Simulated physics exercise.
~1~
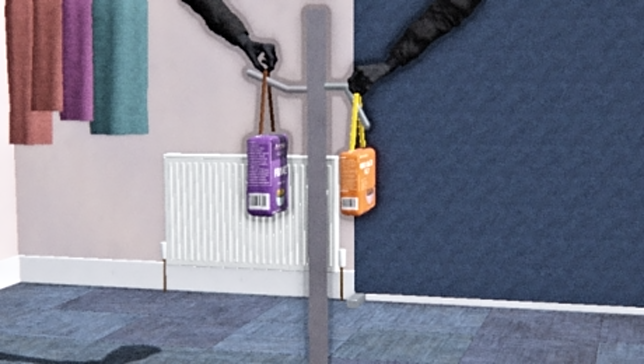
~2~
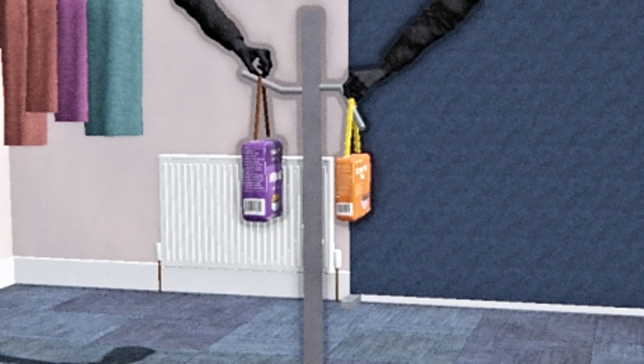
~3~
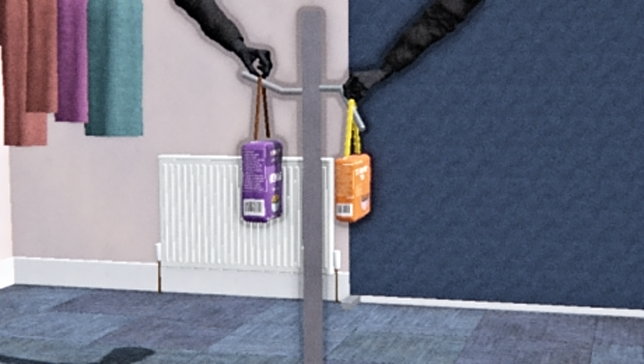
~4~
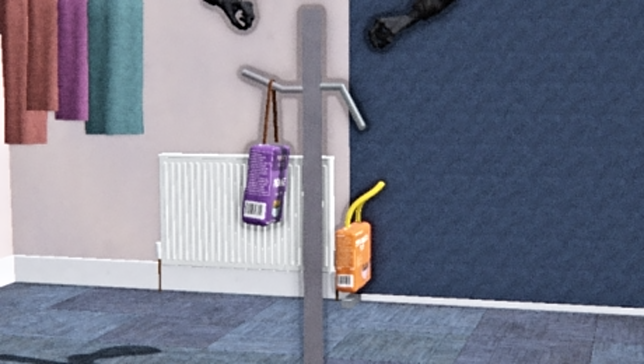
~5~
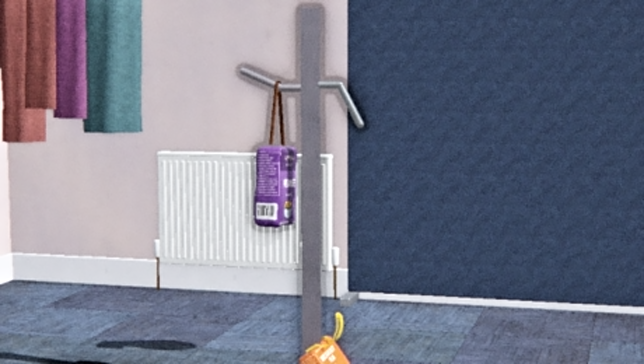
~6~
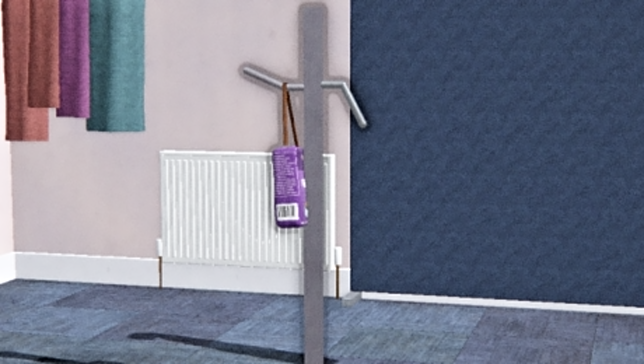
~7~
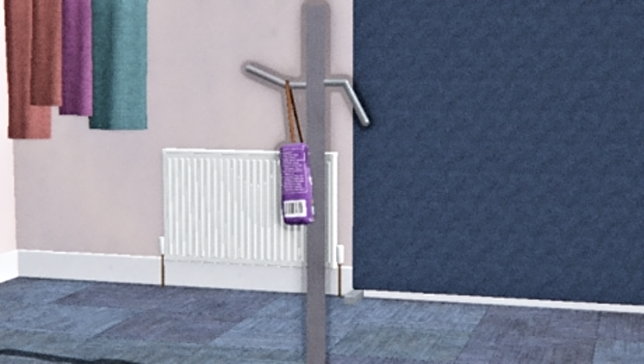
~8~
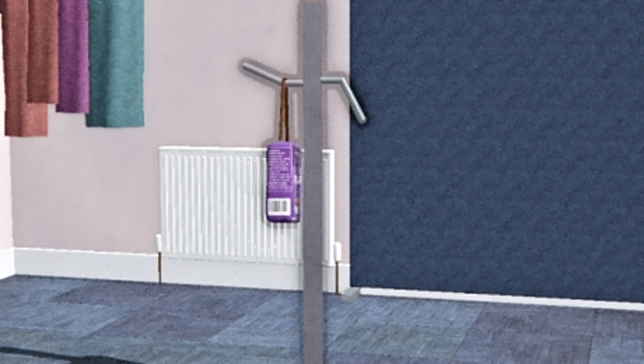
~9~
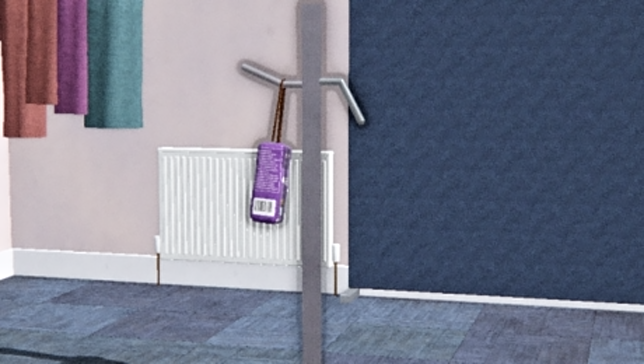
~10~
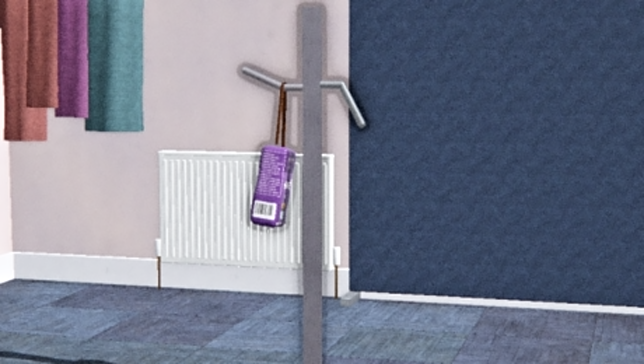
Two black-gloved hands hold a purple bag and an orange bag by their loops at the bent pegs of a grey post, seen from the front in a slightly swaying view. Behind are a white radiator on a pale pink wall, a dark blue panel at right, hanging cloths at left and a blue tiled floor. The hands let go and draw back out of view. The orange bag slips off the right peg and drops to the floor, passing out of sight. The purple bag stays on the left peg, swinging gently right, then left, and is still hanging at the end.
